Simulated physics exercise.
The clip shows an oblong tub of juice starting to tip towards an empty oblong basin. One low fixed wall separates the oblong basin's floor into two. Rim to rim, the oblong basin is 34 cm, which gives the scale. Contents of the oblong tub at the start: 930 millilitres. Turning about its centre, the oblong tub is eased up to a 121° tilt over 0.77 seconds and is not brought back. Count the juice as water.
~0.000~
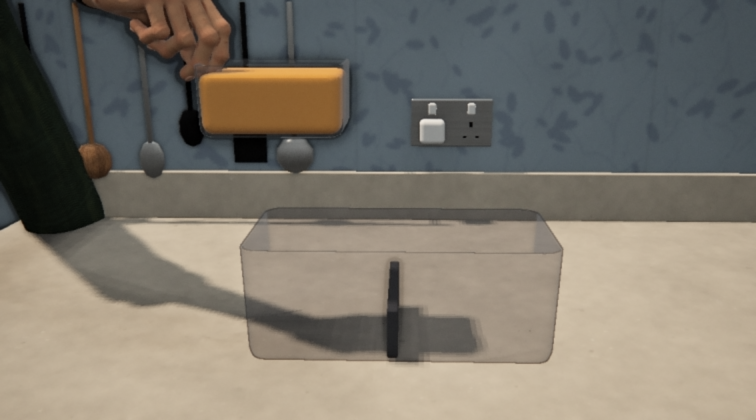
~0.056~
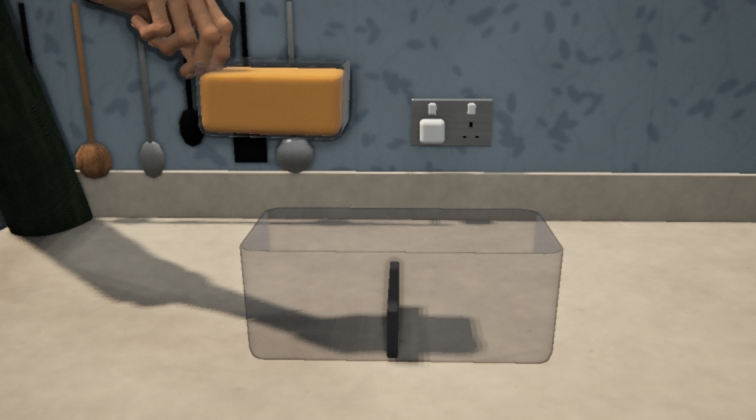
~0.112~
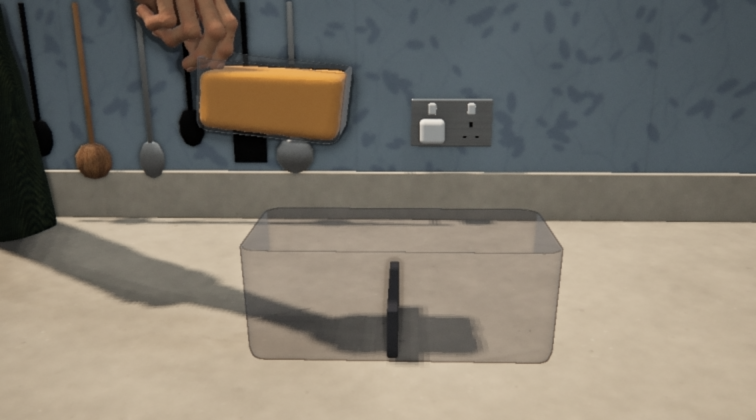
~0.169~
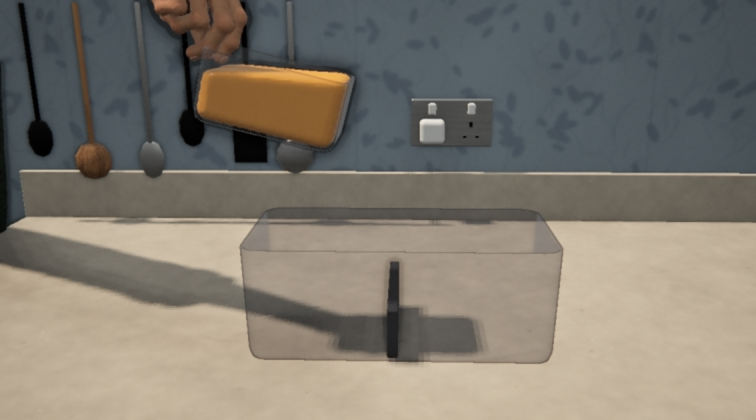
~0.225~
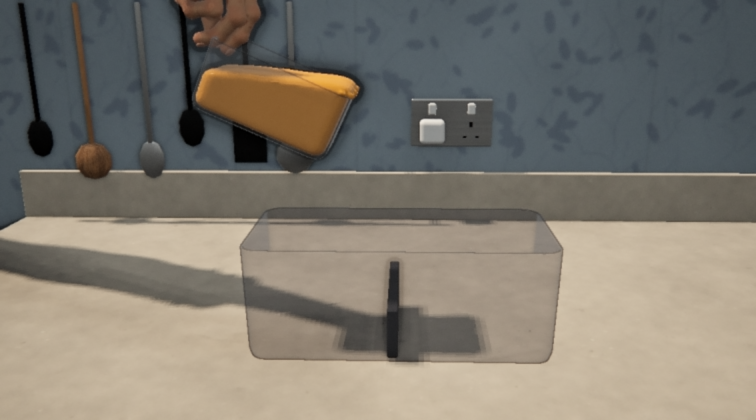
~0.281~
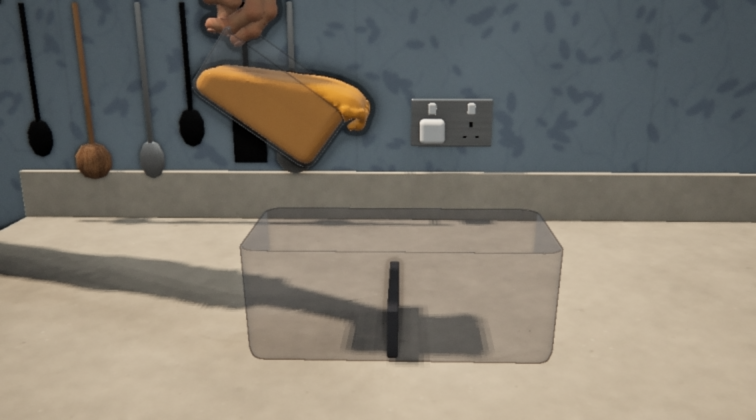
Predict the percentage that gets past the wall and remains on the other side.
The other side holds about 60 % in the end.
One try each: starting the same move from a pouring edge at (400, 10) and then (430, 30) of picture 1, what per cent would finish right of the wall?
The first try gives 80 percent and the second 85 percent.
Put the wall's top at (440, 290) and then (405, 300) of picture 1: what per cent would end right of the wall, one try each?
The first gives near 10 per cent and the second near 50 per cent.
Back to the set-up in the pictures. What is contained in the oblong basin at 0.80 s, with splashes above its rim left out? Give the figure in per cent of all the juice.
Some 94 percent.
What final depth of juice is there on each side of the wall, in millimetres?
Around 14 mm deep on the left, around 20 mm deep on the right.
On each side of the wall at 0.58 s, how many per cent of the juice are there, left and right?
Lab note: Left near 7, right near 46.
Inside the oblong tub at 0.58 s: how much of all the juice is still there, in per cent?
Some 10 % of it is still there.
After 0.58 s the tilt is 103° and 11 per cent is still to pour, 7 is left of the wall and 47 right of it.
After 0.80 s the tilt is 121° and 1 per cent is still to pour, 34 is left of the wall and 60 right of it.
After 1.02 s the tilt is 121° and 0 per cent is still to pour, 37 is left of the wall and 60 right of it.
After 1.27 s the tilt is 121° and 0 per cent is still to pour, 38 is left of the wall and 60 right of it.
In the end 38 per cent lies left of the wall, 60 right of it and 2 outside.
